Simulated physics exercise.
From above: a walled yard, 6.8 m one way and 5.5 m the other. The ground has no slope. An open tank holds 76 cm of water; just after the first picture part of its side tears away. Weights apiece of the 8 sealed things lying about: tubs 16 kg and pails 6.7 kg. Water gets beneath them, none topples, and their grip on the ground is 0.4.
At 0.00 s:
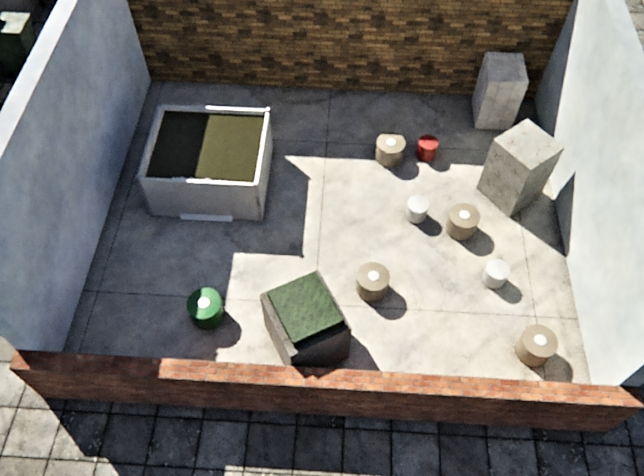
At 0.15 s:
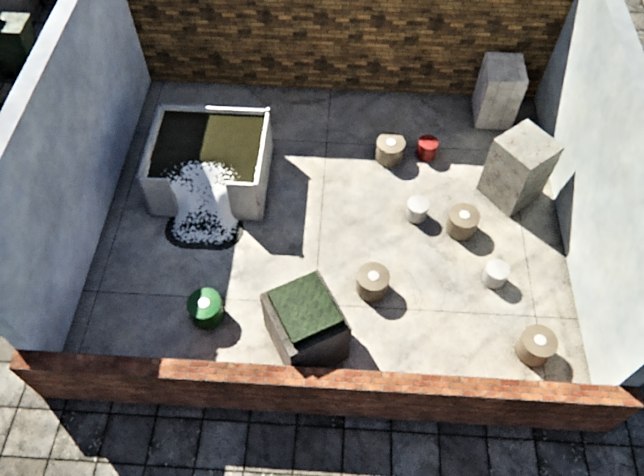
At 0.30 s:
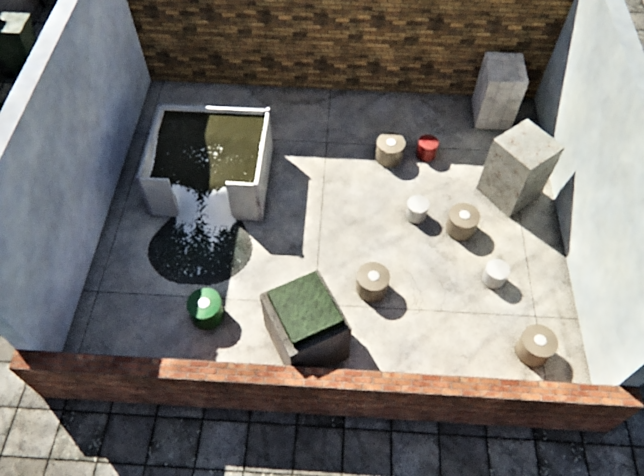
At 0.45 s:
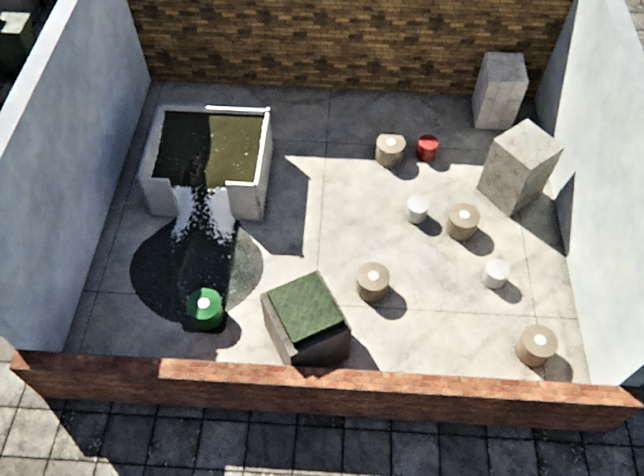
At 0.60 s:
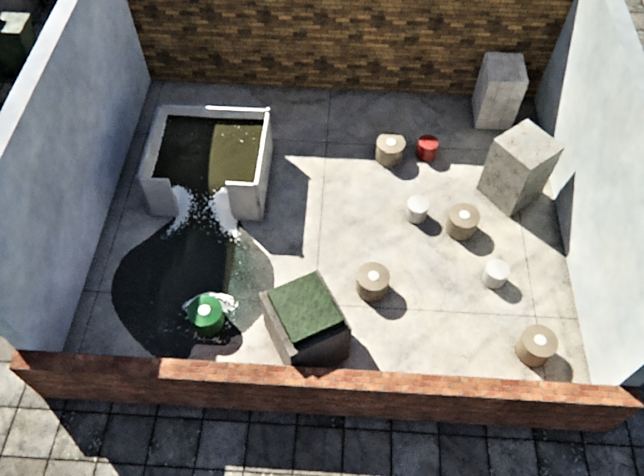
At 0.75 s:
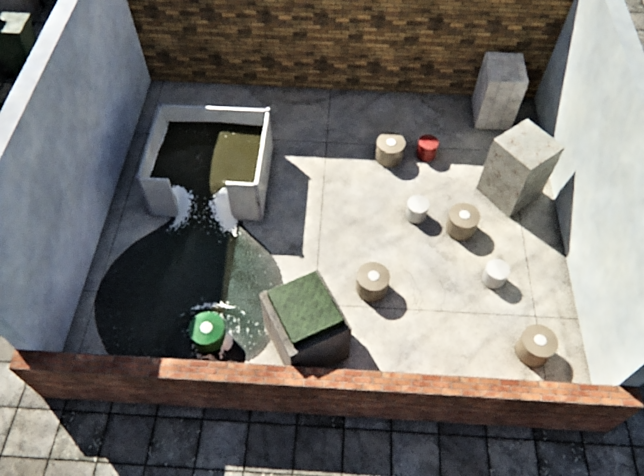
The clip opens on a walled yard seen from above, with a full open tank at left and round tubs and pails scattered about. Part of the tank's near side gives way and water pours out, spreading in a dark pool that reaches the green tub and shifts it slightly toward the low brick wall.
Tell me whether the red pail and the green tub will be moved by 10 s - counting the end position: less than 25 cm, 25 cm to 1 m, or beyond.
The red pail holds its place; the green tub travels far.
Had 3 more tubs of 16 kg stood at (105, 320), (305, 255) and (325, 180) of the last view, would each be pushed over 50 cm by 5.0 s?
In that order: More, past it, less.
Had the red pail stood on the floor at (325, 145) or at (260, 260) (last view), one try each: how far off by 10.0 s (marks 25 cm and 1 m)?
In that order: It holds its place; it ends far away.
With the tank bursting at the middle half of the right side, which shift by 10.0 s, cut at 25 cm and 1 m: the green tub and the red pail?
Then the green tub holds its place, the red pail gets carried off.
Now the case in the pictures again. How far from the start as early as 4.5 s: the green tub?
About 60 cm.
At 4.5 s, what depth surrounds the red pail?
Roughly 2 cm.
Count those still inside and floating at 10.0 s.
At that moment 0.
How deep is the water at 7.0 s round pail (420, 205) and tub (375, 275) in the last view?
Roughly 5 and 3 cm.
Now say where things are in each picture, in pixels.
In the first picture, the red pail at (429, 142), on the bottom; the green tub at (204, 303) rests on the ground; 2.2 m2 under water; 0 of 8 have shifted.
In the second picture, the red pail at (429, 142) rests on the ground; the green tub at (204, 303), on the bottom; water covers 2.8 m2; 0 of 8 have shifted.
In the third picture, the red pail at (429, 142), on the bottom; the green tub at (204, 303), on the bottom; 3.6 m2 under water; 0 of 8 have shifted.
In the fourth picture, the red pail at (429, 142), on the bottom; the green tub at (204, 304) rests on the ground; water covers 4.5 m2; 0 of 8 have shifted.
In the fifth picture, the red pail at (429, 142) rests on the ground; the green tub at (205, 310) rests on the ground, 11 cm from its start; 5.6 m2 under water; 1 of 8 have shifted.
In the sixth picture, the red pail at (429, 142) rests on the ground; the green tub at (206, 328), on the bottom, 36 cm from its start; water covers 6.8 m2; 1 of 8 have shifted.
After 2.0 s the red pail is near (429, 142), 0.0 m from its start, aground; the green tub is near (235, 326), 0.6 m from its start, afloat; 1 afloat.
After 4.5 s the red pail is near (429, 142), 0.0 m from its start, aground; the green tub is near (205, 342), 0.6 m from its start, afloat; 1 afloat.
After 7.0 s the red pail is near (431, 137), 0.1 m from its start, aground; the green tub is near (245, 312), 0.6 m from its start, afloat; 1 afloat.
After 10.0 s the red pail is near (431, 137), 0.1 m from its start, aground; the green tub is near (304, 272), 1.4 m from its start, aground; 0 afloat.
